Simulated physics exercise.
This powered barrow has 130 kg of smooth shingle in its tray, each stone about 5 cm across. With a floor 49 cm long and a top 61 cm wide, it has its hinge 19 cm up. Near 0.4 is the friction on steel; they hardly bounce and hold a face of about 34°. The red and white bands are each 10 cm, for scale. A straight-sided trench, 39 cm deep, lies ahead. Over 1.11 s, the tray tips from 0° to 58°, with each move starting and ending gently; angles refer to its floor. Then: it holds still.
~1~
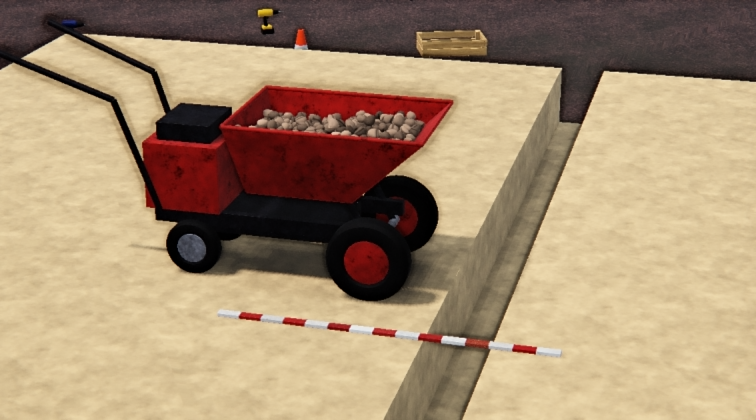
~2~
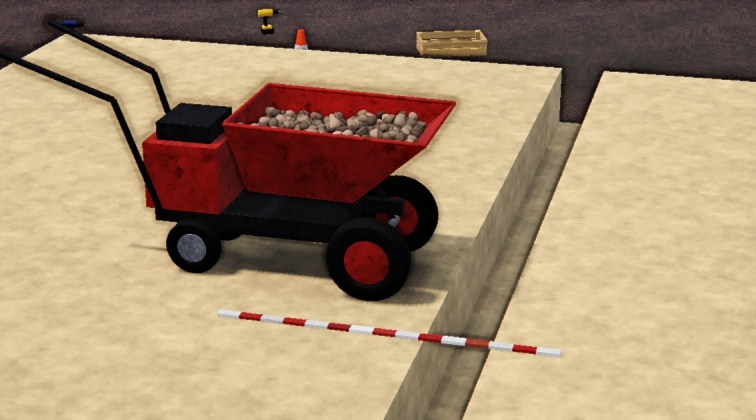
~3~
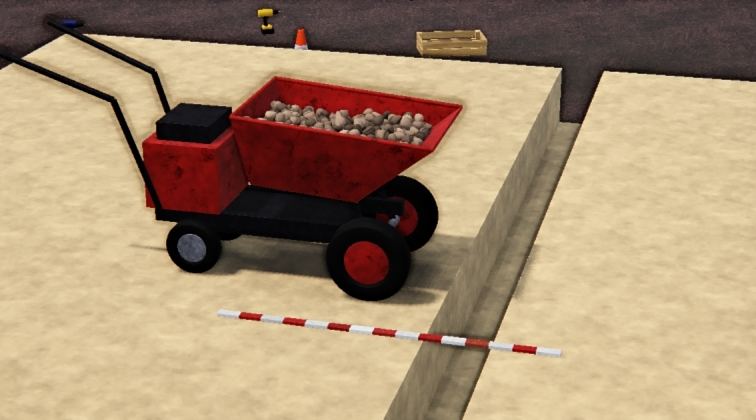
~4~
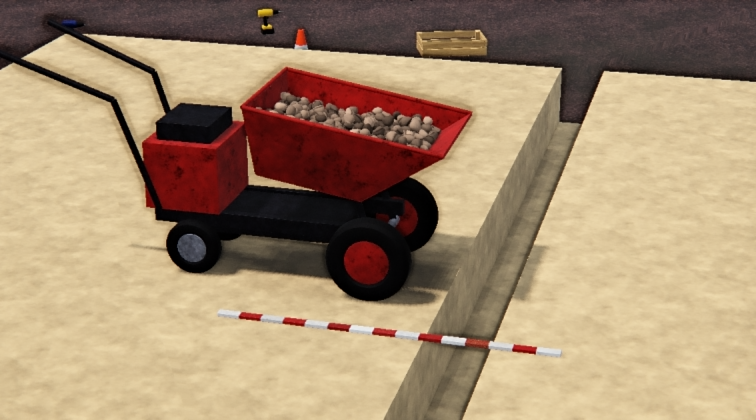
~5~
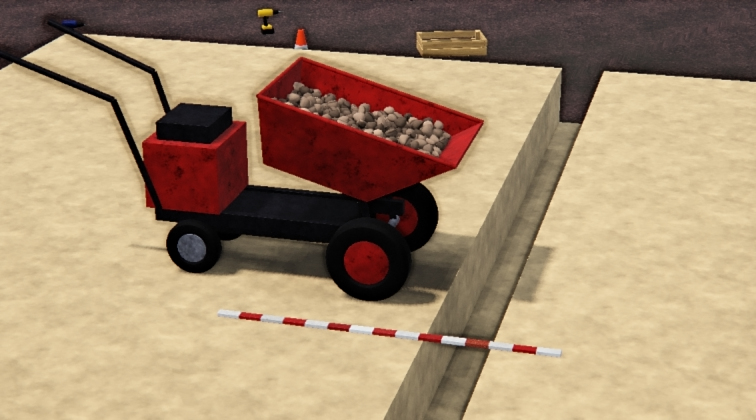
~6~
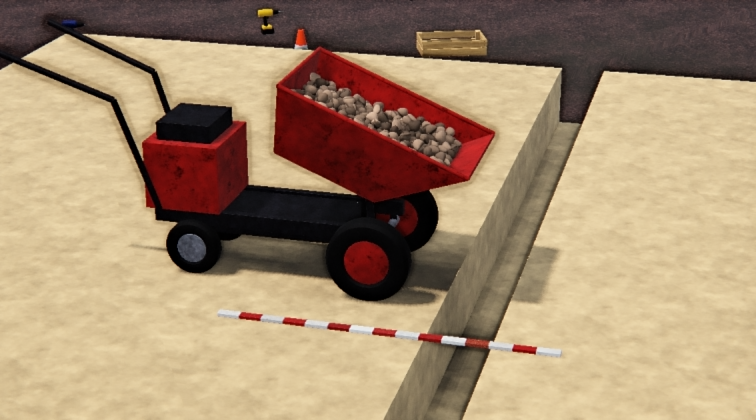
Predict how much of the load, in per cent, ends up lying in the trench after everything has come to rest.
Roughly 14 per cent of it.
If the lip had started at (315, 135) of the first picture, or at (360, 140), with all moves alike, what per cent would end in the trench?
Close to 90 percent in the first case, 70 percent in the second.
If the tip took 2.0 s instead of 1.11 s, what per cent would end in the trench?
Roughly 15 per cent.
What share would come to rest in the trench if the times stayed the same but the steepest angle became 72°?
Then roughly 5 percent.
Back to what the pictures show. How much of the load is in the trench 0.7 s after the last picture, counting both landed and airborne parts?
Roughly 0% by that time.
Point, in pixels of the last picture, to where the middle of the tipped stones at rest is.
The stones end up centred near (576, 291).
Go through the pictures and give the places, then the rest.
The tray is at 0°, its lip at (423, 145); the top of the load is at (364, 123), in the first frame.
Lip at (426, 146), floor tilted 1°, highest stones at (351, 121), in the second frame.
Lip at (433, 150), floor tilted 4°, highest stones at (325, 116), in the third frame.
Lip at (444, 157), floor tilted 9°, highest stones at (299, 106), in the fourth frame.
Lip at (456, 167), floor tilted 15°, highest stones at (304, 97), in the fifth frame.
Lip at (469, 179), floor tilted 22°, highest stones at (317, 87), in the sixth frame.
Then, 0.4 s after the last picture the floor is at 49°, 100 % in the tray; the foremost stones are at (489, 214).
Then, 0.7 s after the last picture the floor is at 58°, 78 % in the tray, 21 % past the trench; the foremost stones are at (587, 292).
Then, 1.1 s after the last picture the floor is at 58°, 38 % in the tray, 62 % past the trench; the foremost stones are at (704, 314).
Then, 3.0 s after the last picture the floor is at 58°, 0 % in the tray, 14 % in the trench, 86 % past the trench; the foremost stones are past the picture's edge.
